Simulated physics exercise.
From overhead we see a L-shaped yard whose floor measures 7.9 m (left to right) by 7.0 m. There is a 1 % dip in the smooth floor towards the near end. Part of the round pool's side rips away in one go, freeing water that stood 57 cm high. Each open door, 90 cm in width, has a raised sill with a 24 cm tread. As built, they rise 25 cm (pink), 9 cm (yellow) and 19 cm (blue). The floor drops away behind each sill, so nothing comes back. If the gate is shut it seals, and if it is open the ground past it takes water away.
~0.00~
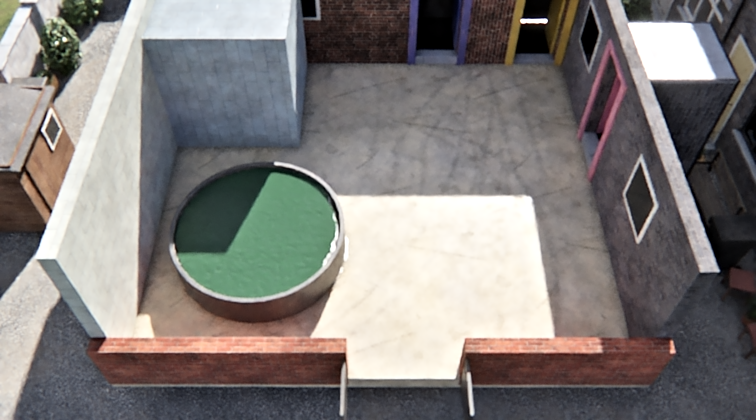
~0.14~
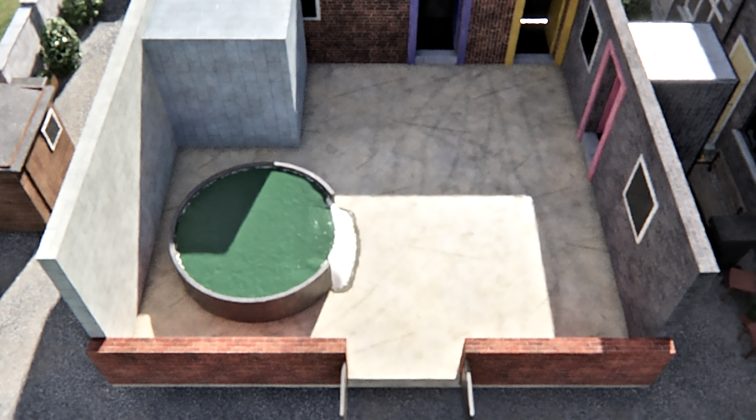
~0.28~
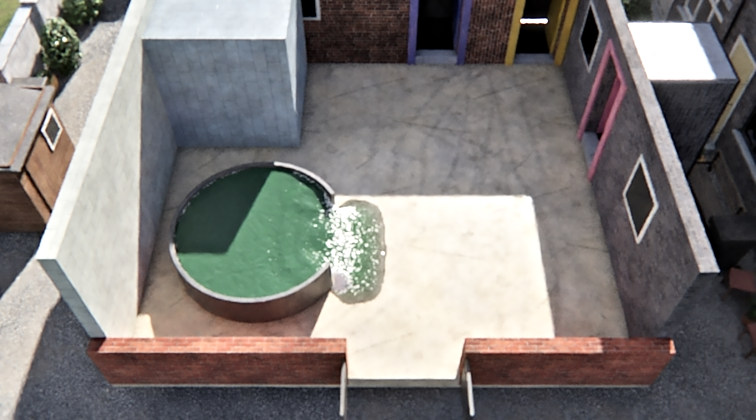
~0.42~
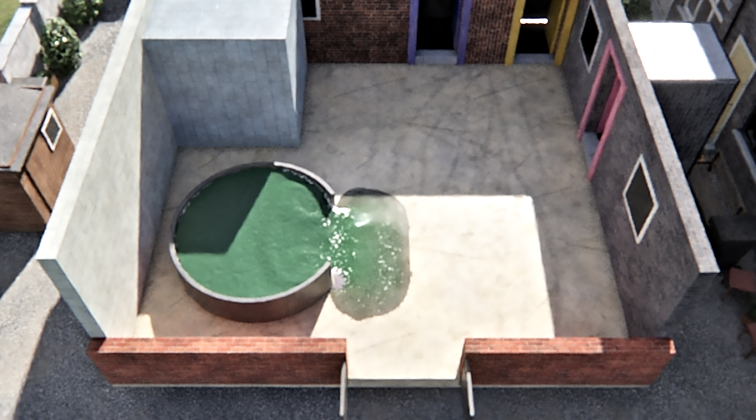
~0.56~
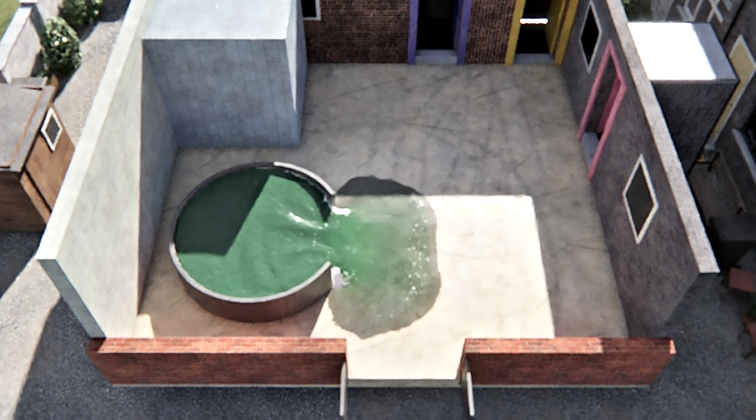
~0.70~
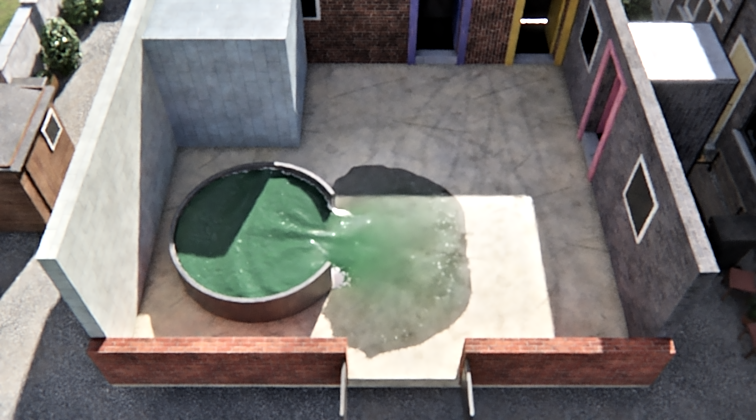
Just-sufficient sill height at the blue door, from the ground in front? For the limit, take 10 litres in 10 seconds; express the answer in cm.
At least 5.5 cm or so.
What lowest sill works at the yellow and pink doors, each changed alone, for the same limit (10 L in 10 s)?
Roughly 14.0 cm for the yellow door and roughly 13.5 cm for the pink door.
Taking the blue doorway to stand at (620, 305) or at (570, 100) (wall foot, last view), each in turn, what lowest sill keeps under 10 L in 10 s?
About 24 and 9.0 cm.
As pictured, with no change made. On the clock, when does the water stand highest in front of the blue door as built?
I'd say near 8.0 seconds.
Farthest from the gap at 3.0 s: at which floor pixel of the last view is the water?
The farthest wet point sits near (566, 110).
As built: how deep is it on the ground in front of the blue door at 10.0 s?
About 7.0 cm.
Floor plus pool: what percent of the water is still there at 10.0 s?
Roughly 88 %.
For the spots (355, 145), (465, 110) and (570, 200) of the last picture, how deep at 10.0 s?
Around 2 cm, 8 cm and 8 cm.
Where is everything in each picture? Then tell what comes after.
The first frame shows still water, 57 cm deep, in the round pool at (258, 229); the blue door at (439, 26) is dry.
In the second frame, water pours out at (341, 241) and has run 0.3 m, to (352, 220); about 7 cm deep outside, 57 cm at the back.
In the third frame, the front is at (375, 289), 0.7 m from the gap at (341, 243); 1.3 m2 of floor is wet, 57 cm left at the back.
In the fourth frame, water pours out at (341, 244) and has run 1.2 m, to (401, 296); about 7 cm deep outside, 57 cm at the back.
In the fifth frame, water pours out at (341, 244) and has run 1.7 m, to (433, 293); about 5 cm deep outside, 57 cm at the back.
In the sixth frame, the gap is at (341, 244), the front 2.2 m out at (466, 293); the back of the round pool holds 57 cm; 3.3 m in a straight line remain to the blue door at (439, 26).
After 1.4 s water covers 35 % of the floor, deepest (28 cm) near (351, 248); it has not reached the blue door.
After 3.0 s water covers 50 % of the floor, deepest (34 cm) near (601, 353); it has not reached the blue door.
After 10.0 s water covers 85 % of the floor, deepest (12 cm) near (314, 79); 7 cm at the blue door, 0 litres in over its 19 cm sill.
At the blue door as built, the water arrived by 5.4 s and peaked near 9 cm at 8.0 s.
Run again over the same 10 s with other heights there, 18 litres in over 4 cm, 4 litres over 6.5 cm. The limit of 10 litres is kept from about 5.5 cm up.
